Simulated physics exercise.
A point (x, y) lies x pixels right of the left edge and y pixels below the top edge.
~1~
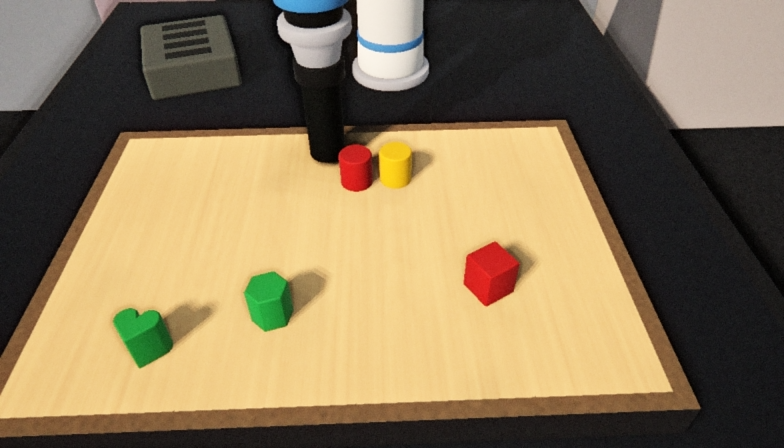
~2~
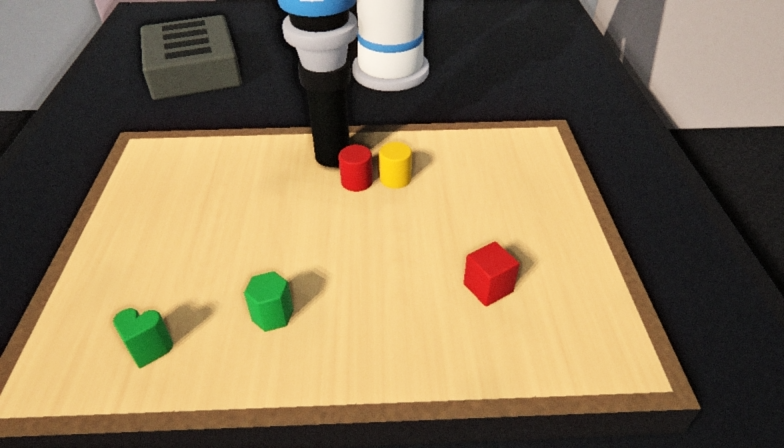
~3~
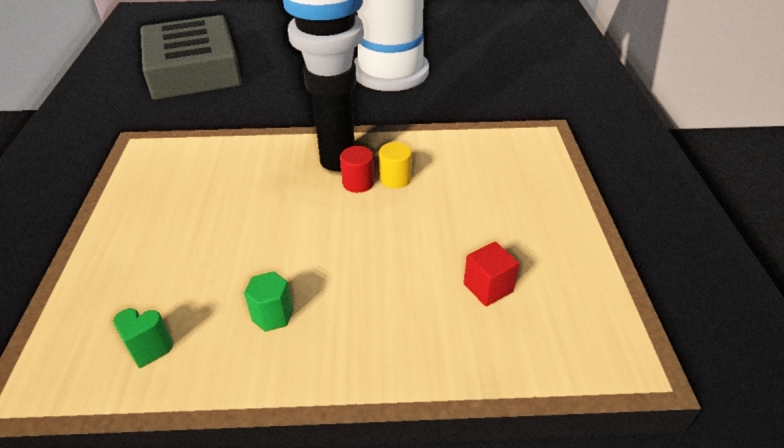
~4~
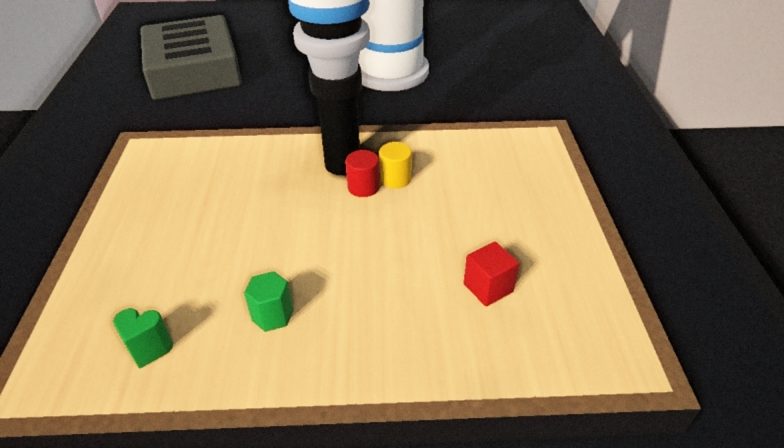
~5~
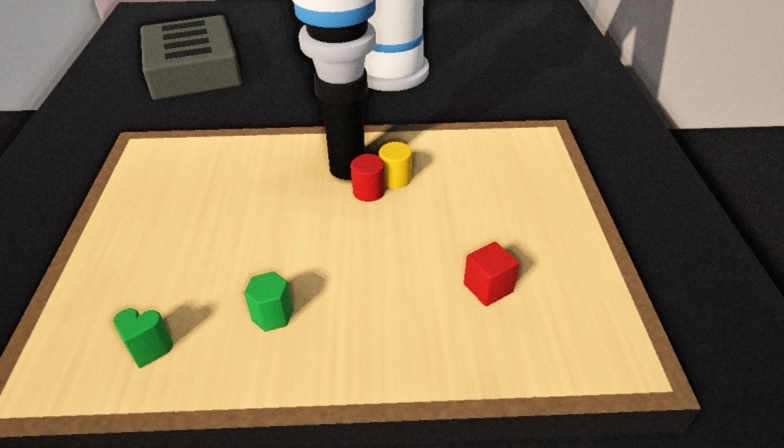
A black rod on a robot arm edges slightly right and toward the viewer, closing on a red cylinder beside a yellow one. It then nudges the red cylinder a short way forward and right, while the yellow cylinder, red cube and two green blocks stay still.
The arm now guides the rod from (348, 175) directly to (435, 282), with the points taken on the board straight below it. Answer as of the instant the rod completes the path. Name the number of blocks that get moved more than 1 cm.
I'd say one block gets moved.
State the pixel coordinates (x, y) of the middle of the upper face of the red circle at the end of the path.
Its top middle will sit at (445, 207).
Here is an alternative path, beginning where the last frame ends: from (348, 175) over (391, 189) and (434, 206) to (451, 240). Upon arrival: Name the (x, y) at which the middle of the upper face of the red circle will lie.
Answer: (403, 192).
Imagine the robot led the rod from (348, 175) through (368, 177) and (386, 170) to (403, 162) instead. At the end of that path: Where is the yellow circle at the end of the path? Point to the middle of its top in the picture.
Answer: (428, 148).
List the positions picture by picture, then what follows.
The first frame shows rod's lower end (328, 153); red circle (355, 153); yellow circle (396, 150).
The second frame shows rod (333, 157); blocks still.
The third frame shows rod (338, 161); red circle (357, 154).
The fourth frame shows rod (343, 165); red circle (362, 159).
The fifth frame shows rod (348, 169); red circle (368, 163); yellow circle (396, 150).
On the path given first. One third of the way, rod (374, 200); red circle (405, 190).
Two thirds of the way, rod (403, 236); red circle (442, 206).
At the end, rod (435, 276); red circle (445, 207); yellow circle still.
